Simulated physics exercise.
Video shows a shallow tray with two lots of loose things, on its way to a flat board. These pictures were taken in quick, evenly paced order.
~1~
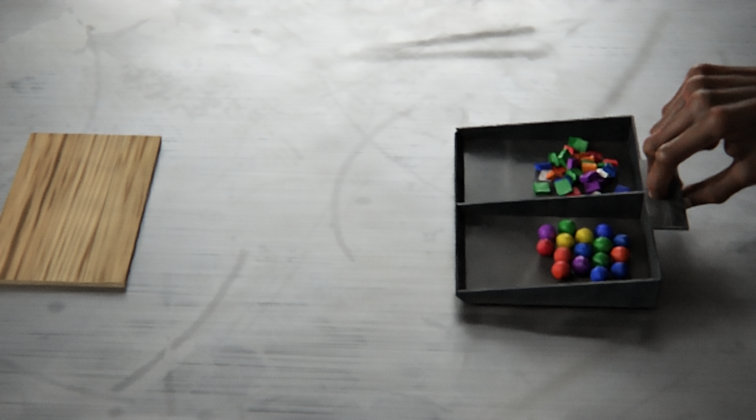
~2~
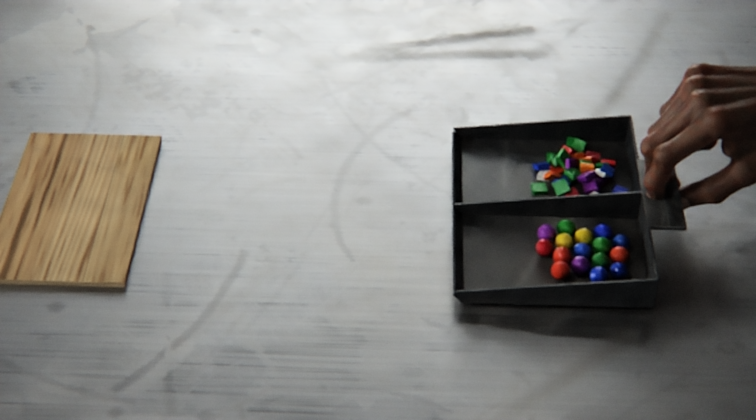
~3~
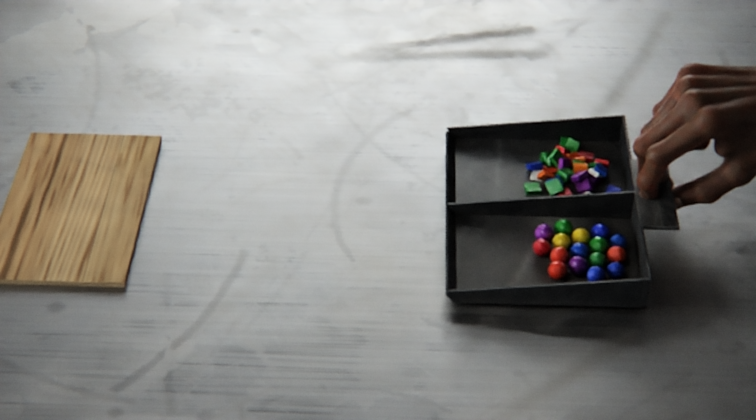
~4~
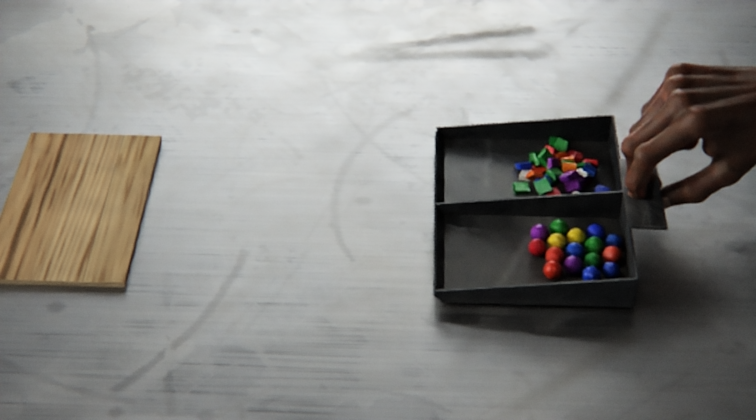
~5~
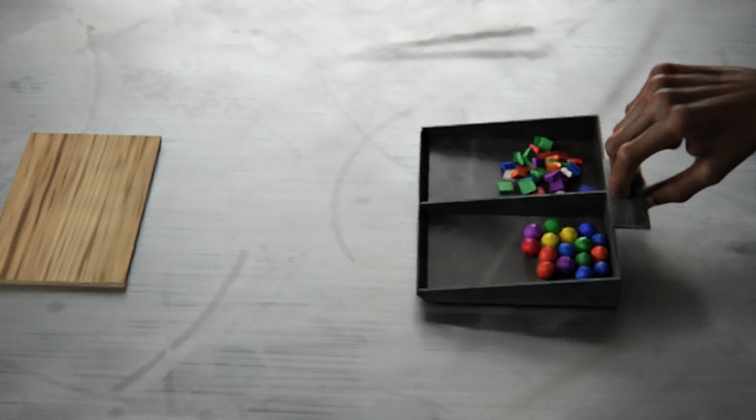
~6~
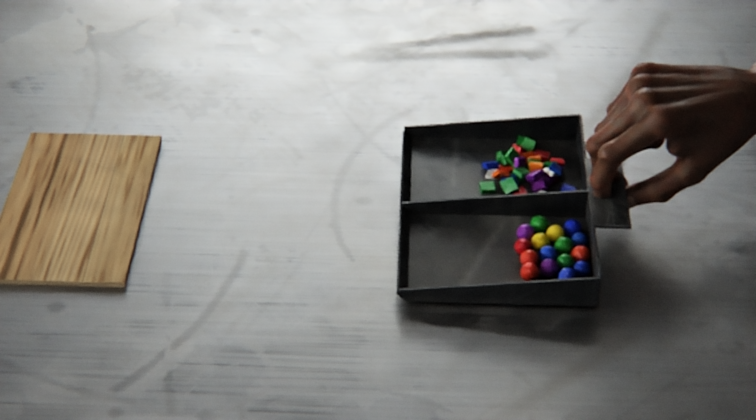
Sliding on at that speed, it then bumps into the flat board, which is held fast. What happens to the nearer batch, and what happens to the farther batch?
The nearer batch stays in the tray; the farther batch stays in the tray.
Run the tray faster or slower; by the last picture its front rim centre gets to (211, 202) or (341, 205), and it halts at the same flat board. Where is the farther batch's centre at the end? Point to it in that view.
Near (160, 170) in the first try and near (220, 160) in the second.
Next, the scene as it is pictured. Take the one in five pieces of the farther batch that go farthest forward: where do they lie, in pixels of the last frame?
My estimate is somewhere around (232, 164).
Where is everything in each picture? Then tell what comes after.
In the first frame, front rim (456, 208), at rest; flat board (63, 241); nearer batch (583, 252), a few gumballs; farther batch (587, 167), some mosaic tiles.
In the second frame, front rim (454, 208), hardly any of the way covered; farther batch (585, 167).
In the third frame, front rim (447, 208), hardly any of the way covered; nearer batch (579, 252).
In the fourth frame, front rim (435, 207), about a tenth of the way covered; farther batch (567, 167).
In the fifth frame, front rim (419, 207), about a tenth of the way covered; nearer batch (566, 252).
In the sixth frame, front rim (401, 206), roughly a quarter of the way covered; flat board (63, 241); nearer batch (548, 255); farther batch (534, 166).
Then, 0.36 s later than the last frame, tray still sliding, front rim near (278, 203); nearer batch all inside; farther batch all inside.
Then, 0.83 s later than the last frame, tray stopped at the flat board; nearer batch all inside; farther batch all inside.
Then, 1.04 s later than the last frame, tray stopped at the flat board; nearer batch all inside, moved towards the front rim; farther batch all inside.
When it is over, tray stopped at the flat board; nearer batch all inside, moved towards the front rim; farther batch all inside.
